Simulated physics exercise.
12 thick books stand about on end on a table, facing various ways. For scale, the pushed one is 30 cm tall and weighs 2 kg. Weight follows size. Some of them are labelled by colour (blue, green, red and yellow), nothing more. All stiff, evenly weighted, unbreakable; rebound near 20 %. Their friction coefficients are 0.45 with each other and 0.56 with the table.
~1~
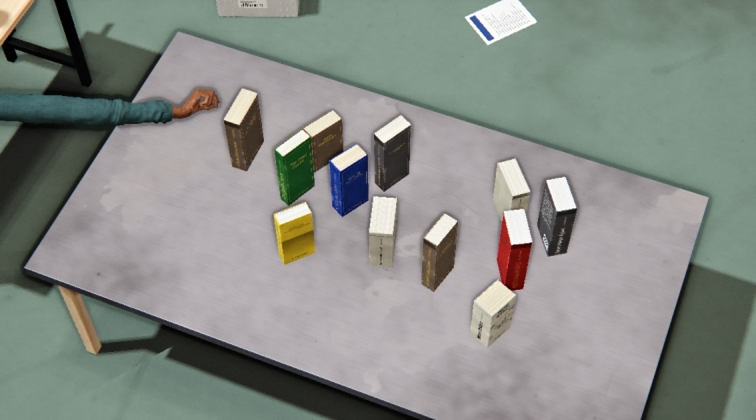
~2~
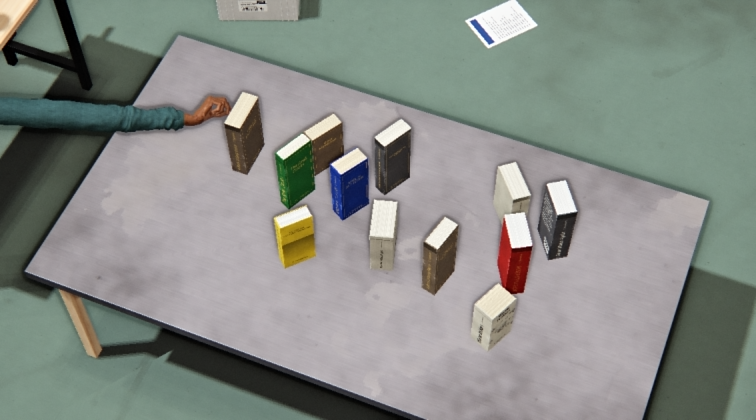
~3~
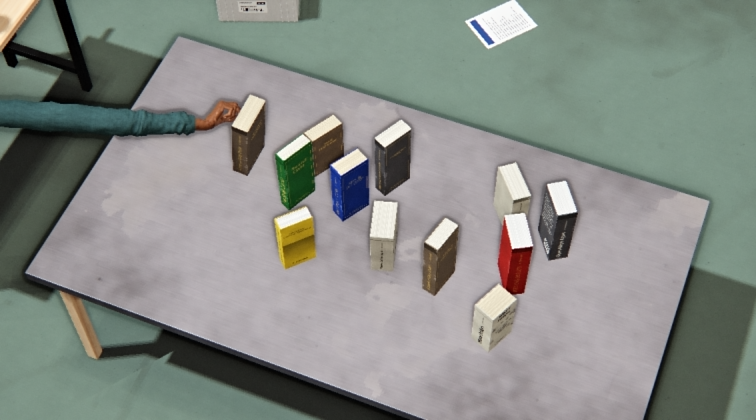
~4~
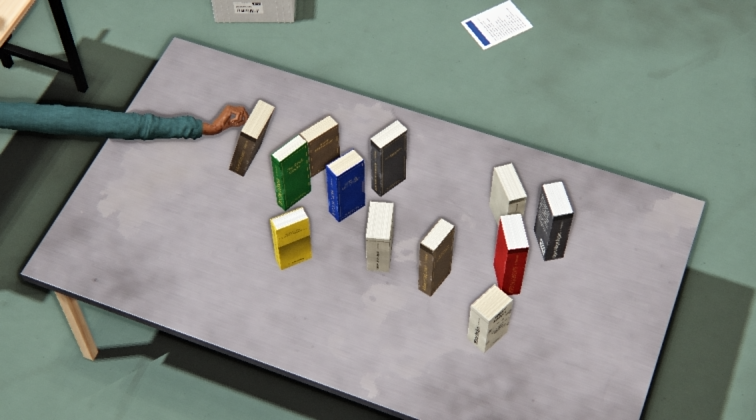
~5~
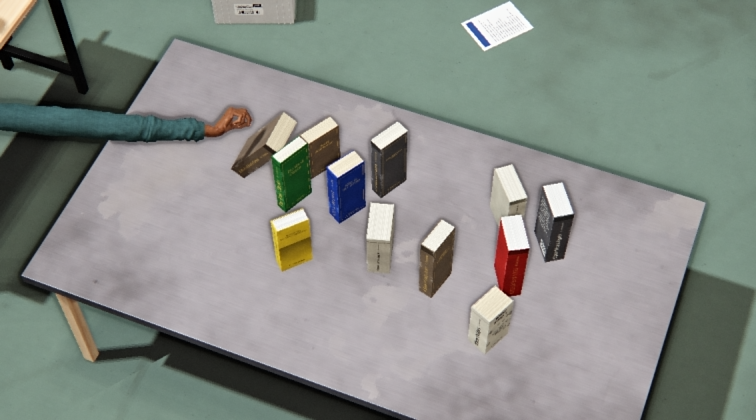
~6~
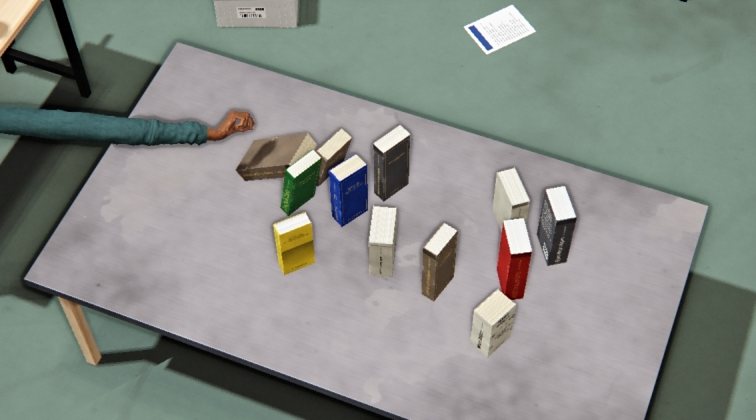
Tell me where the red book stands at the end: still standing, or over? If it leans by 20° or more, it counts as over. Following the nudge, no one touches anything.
At the end the red book is still standing.
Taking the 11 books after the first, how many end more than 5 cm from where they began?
That comes to 6 in total.
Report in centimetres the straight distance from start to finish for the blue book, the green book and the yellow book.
About: Blue 20, green 20, yellow 0.
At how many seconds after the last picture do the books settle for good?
Settling time: Near 1.5 s.
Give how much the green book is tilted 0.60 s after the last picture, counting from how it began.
Roughly 60°.
Then, 0.16 s later than the last frame, 2 of the 11 other books over; red book unmoved; green book tilted 33°.
Then, 0.60 s later than the last frame, 4 of the 11 other books over; red book unmoved; green book tilted 60°.
Then, 1.12 s later than the last frame, 6 of the 11 other books over; red book unmoved; green book tilted 70°.
When it is over, 6 of the 11 other books over; red book unmoved; green book tilted 70°; blue book tilted 63°. Five left standing. In pixels of the last frame, middles, red book near (514, 261), green book near (327, 217).
